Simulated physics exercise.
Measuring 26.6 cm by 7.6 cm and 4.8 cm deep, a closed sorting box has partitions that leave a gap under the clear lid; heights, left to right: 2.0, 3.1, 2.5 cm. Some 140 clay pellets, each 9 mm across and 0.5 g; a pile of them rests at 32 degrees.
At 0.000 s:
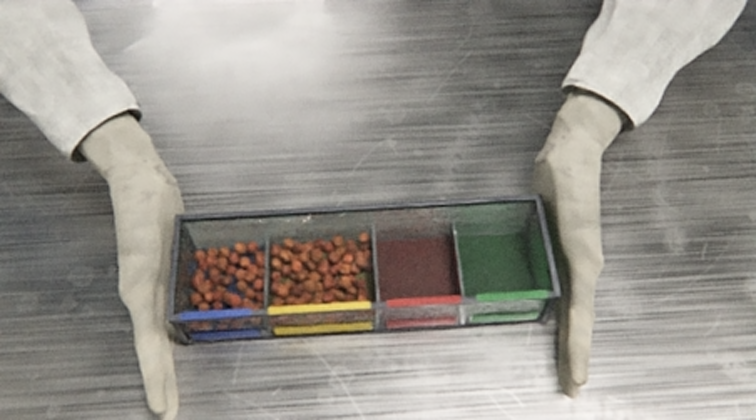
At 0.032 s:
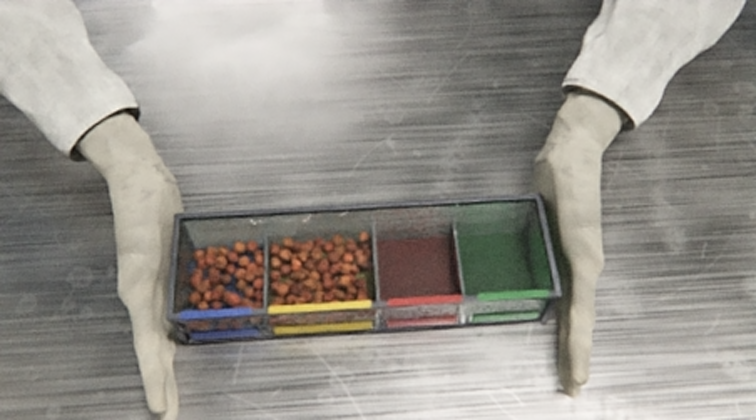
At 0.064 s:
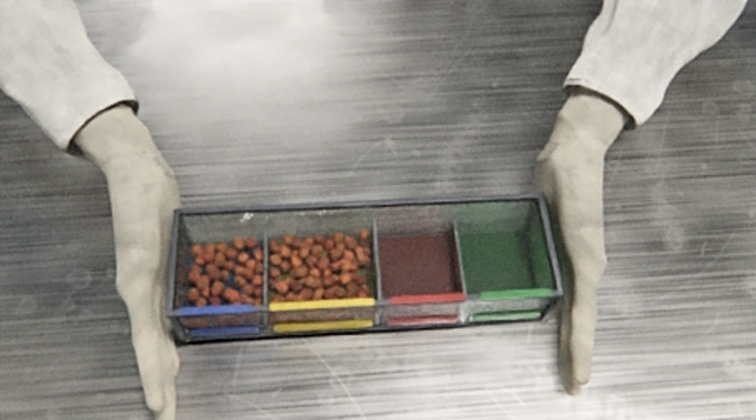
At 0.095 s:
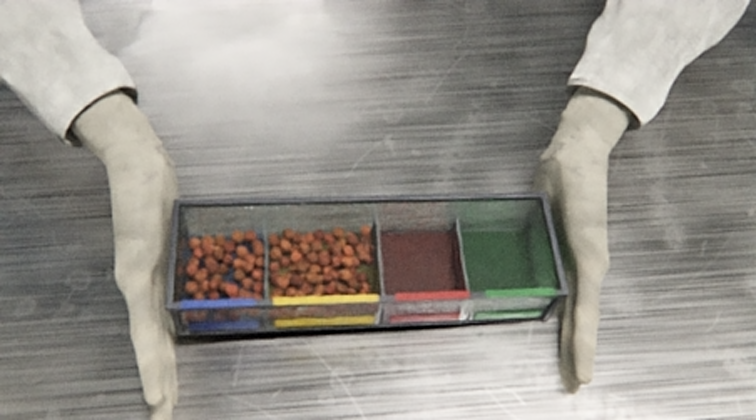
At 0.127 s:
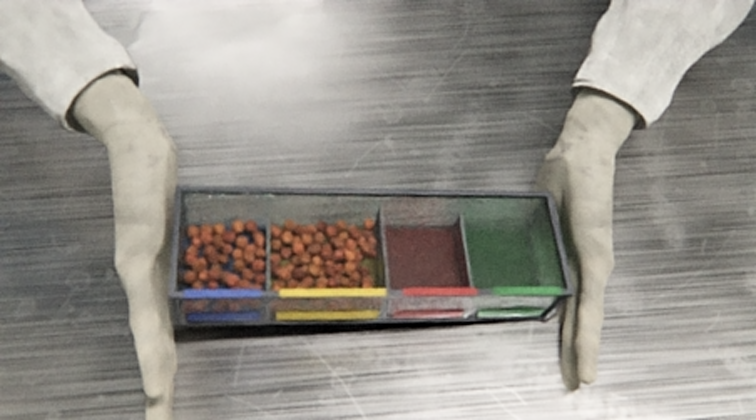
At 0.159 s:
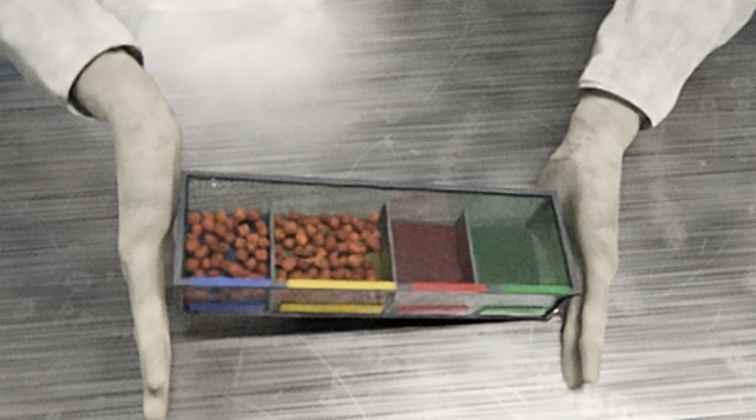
A clear divided box of reddish-brown pellets, held between two hands, tilted slightly, its left end rising and its right front corner lowest, while the pellets stayed in the blue and yellow sections.
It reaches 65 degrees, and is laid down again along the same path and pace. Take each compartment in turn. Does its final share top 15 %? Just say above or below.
Red compartment below, blue compartment above, green compartment below, yellow compartment above.
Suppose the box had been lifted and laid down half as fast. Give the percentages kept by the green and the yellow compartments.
Final per cent - green: 0, yellow: 65.
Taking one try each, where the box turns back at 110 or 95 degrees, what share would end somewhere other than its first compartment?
Roughly 60 percent for the first try and 60 percent for the second.
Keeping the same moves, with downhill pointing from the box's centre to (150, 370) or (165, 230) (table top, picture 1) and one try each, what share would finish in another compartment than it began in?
I'd put it at about 10 per cent for the first tilt and about 10 per cent for the second.
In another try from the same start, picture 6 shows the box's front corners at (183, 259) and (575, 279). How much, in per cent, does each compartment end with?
Red = 15 %; blue = 20 %; green = 0 %; yellow = 70 %.
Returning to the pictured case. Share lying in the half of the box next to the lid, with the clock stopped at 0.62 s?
About 10 per cent.
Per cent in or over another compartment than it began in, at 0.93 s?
Near 20 per cent of it.
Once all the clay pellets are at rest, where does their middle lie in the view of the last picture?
I'd put it at about (341, 286).
After 0.62 s, tilt 65 degrees; blue 35 %, yellow 65 %.
After 0.93 s, tilt 28 degrees; red 5 %, blue 25 %, green 5 %, yellow 70 %.
After 1.34 s, tilt 0 degrees; red 5 %, blue 25 %, green 5 %, yellow 70 %.
By 1.6 s all is still; red 5 %, blue 25 %, green 5 %, yellow 70 %.
